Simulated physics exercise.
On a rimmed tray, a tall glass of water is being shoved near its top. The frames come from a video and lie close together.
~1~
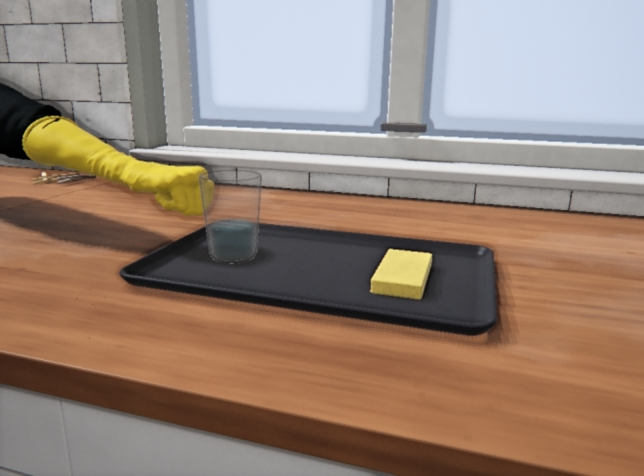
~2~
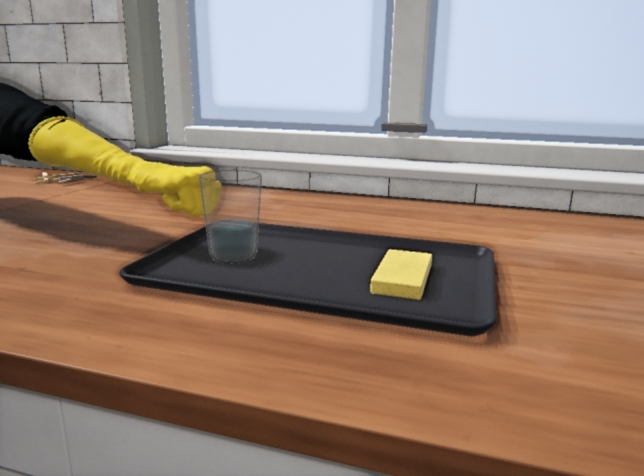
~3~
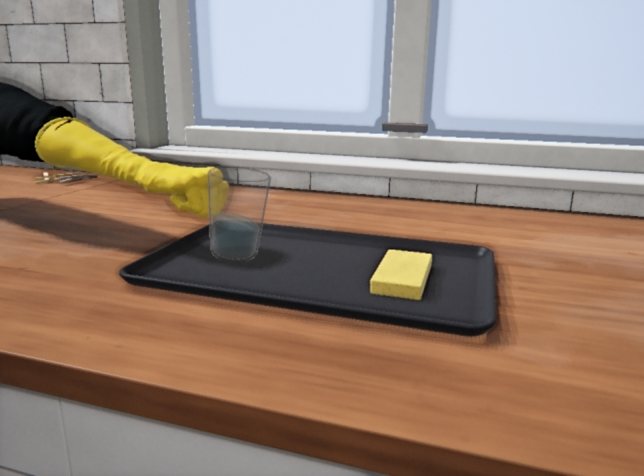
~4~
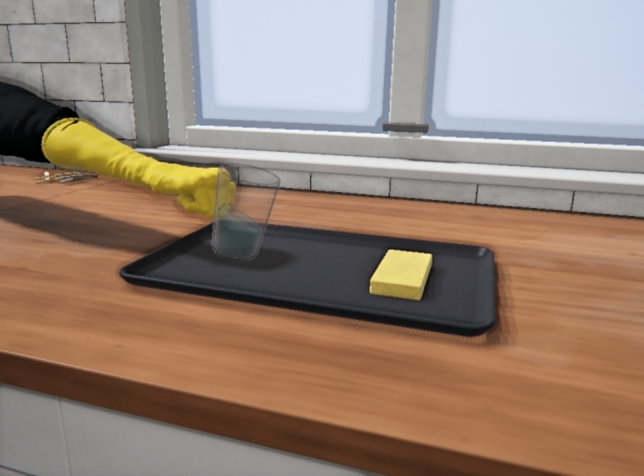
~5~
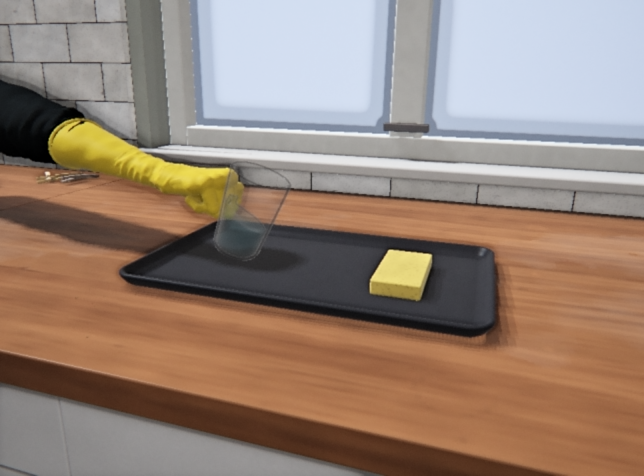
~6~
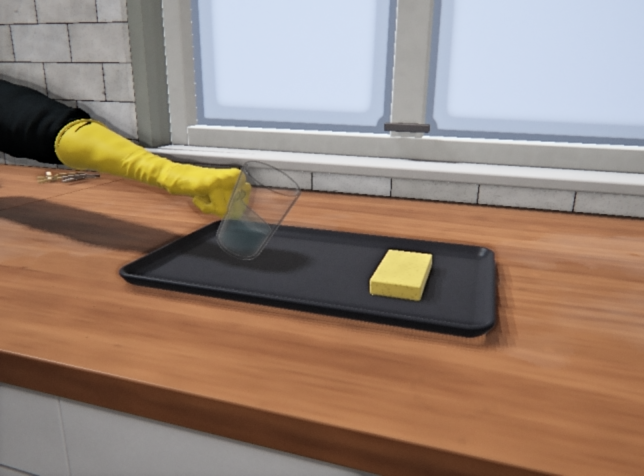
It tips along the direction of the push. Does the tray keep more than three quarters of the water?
Yes, less than a quarter gets off it.
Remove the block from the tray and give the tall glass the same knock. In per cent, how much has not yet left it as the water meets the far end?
Around 50 percent.
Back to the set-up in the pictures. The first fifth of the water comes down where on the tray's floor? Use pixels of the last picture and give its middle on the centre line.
At about (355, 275).
A moment on, the tall glass lies on its side and 99 per cent is in the glass, 1 on the tray and 0 above or beyond its rim.
Next, the tall glass lies on its side and 50 per cent is in the glass, 33 on the tray and 18 above or beyond its rim.
Then the tall glass lies on its side and 27 per cent is in the glass, 45 on the tray and 28 above or beyond its rim.
Later the tall glass lies on its side and 15 per cent is in the glass, 76 on the tray and 10 above or beyond its rim.
In the end 92 per cent is held by tray and glass, 8 is off the tray.
